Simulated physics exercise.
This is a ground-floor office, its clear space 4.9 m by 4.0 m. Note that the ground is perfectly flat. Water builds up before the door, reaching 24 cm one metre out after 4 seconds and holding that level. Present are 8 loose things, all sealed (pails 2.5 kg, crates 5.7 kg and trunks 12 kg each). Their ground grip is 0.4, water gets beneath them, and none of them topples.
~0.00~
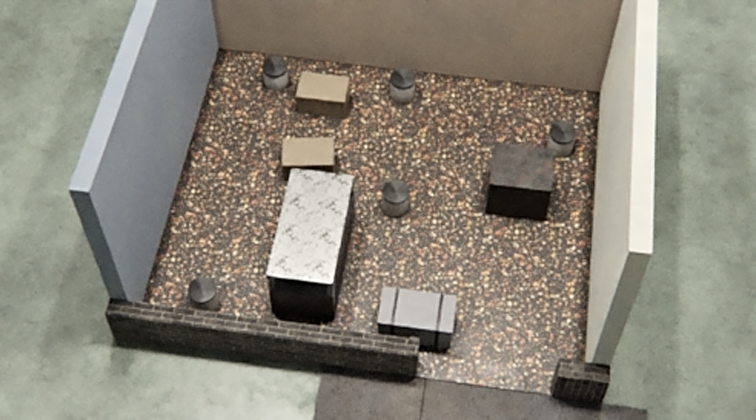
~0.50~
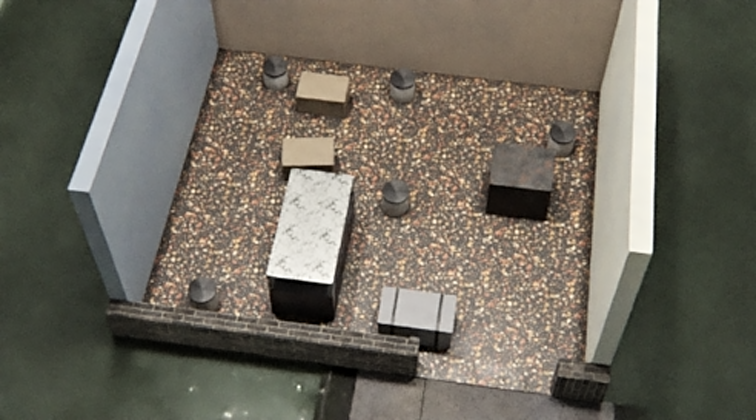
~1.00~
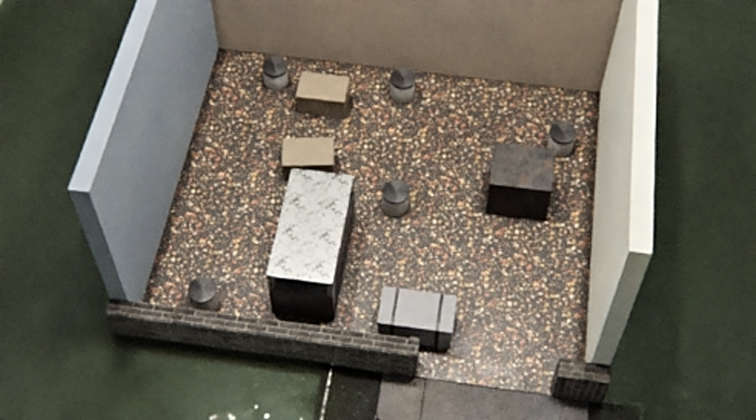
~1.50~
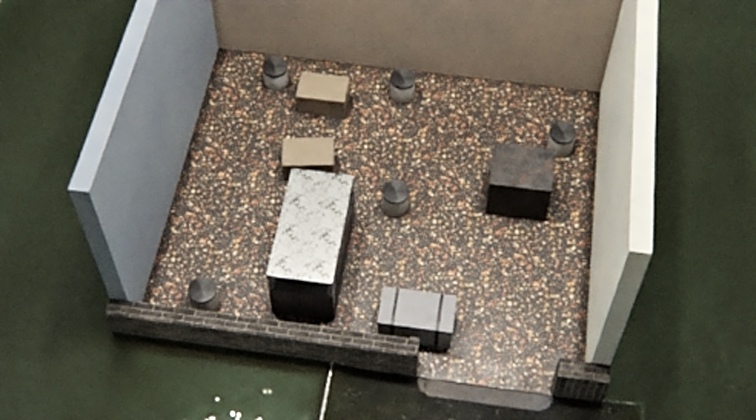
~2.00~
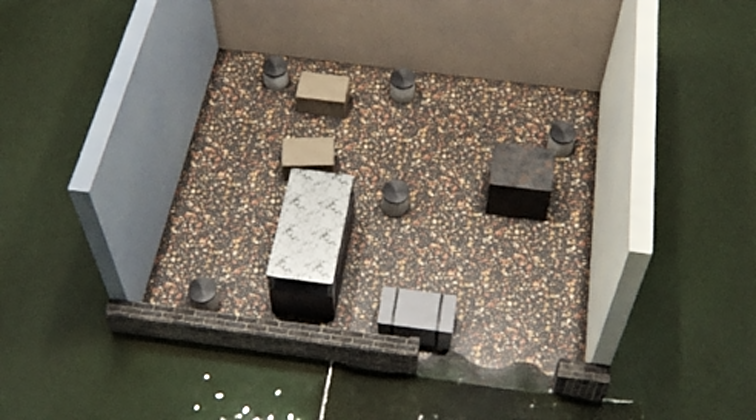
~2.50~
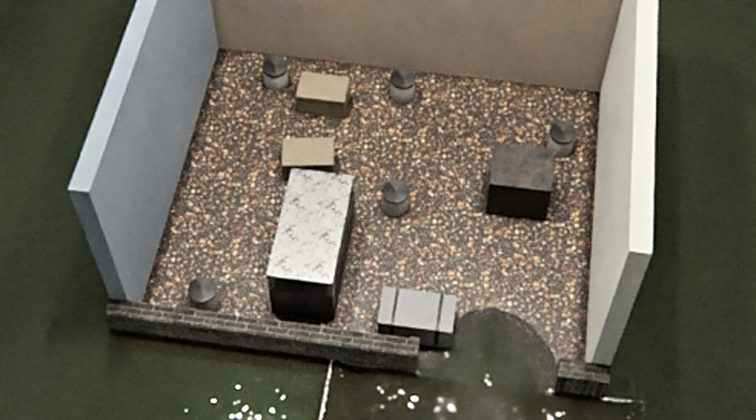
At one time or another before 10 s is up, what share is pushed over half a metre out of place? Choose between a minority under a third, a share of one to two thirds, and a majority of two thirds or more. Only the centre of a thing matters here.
A majority of two thirds or more.
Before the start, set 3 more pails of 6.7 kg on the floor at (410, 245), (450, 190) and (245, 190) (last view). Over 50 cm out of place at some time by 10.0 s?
Order as asked - exceeds the limit, exceeds the limit, falls below the limit.
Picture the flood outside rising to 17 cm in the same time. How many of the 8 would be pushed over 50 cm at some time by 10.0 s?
Count under that change: 7.
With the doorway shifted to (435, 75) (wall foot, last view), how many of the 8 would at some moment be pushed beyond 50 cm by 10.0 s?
That would give 6.
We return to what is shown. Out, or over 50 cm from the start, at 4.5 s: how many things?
Tally at that time: 1.
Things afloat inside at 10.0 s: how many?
I count 6.
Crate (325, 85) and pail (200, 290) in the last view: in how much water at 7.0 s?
About 6 and 0 cm.
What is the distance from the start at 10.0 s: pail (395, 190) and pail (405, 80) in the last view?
One is off by 200 cm, the other by 200 cm, in the order asked.
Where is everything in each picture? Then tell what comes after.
In the first frame, a pail at (403, 78), on the bottom; a pail at (202, 289), on the bottom; 0.0 m2 under water; 0 of 8 have shifted.
In the second frame, a pail at (403, 78), on the bottom; a pail at (202, 289) rests on the ground; 0.0 m2 under water; 0 of 8 have shifted.
In the third frame, a pail at (403, 78), on the bottom; a pail at (202, 289) rests on the ground; 0.0 m2 under water; 0 of 8 have shifted.
In the fourth frame, a pail at (403, 78) rests on the ground; a pail at (202, 289) rests on the ground; water covers 0.0 m2; 0 of 8 have shifted.
In the fifth frame, a pail at (403, 78) rests on the ground; a pail at (202, 289) rests on the ground; water covers 0.1 m2; 0 of 8 have shifted.
In the sixth frame, a pail at (403, 78), on the bottom; a pail at (202, 289) rests on the ground; water covers 0.7 m2; 0 of 8 have shifted.
After 3.5 s 0 of 8 are over 50 cm from their spots; 0 afloat.
After 4.5 s 1 of 8 are over 50 cm from their spots; 0 afloat.
After 7.0 s 4 of 8 are over 50 cm from their spots; 4 afloat.
After 10.0 s 6 of 8 are over 50 cm from their spots, and 7 have been at some point; 6 afloat.
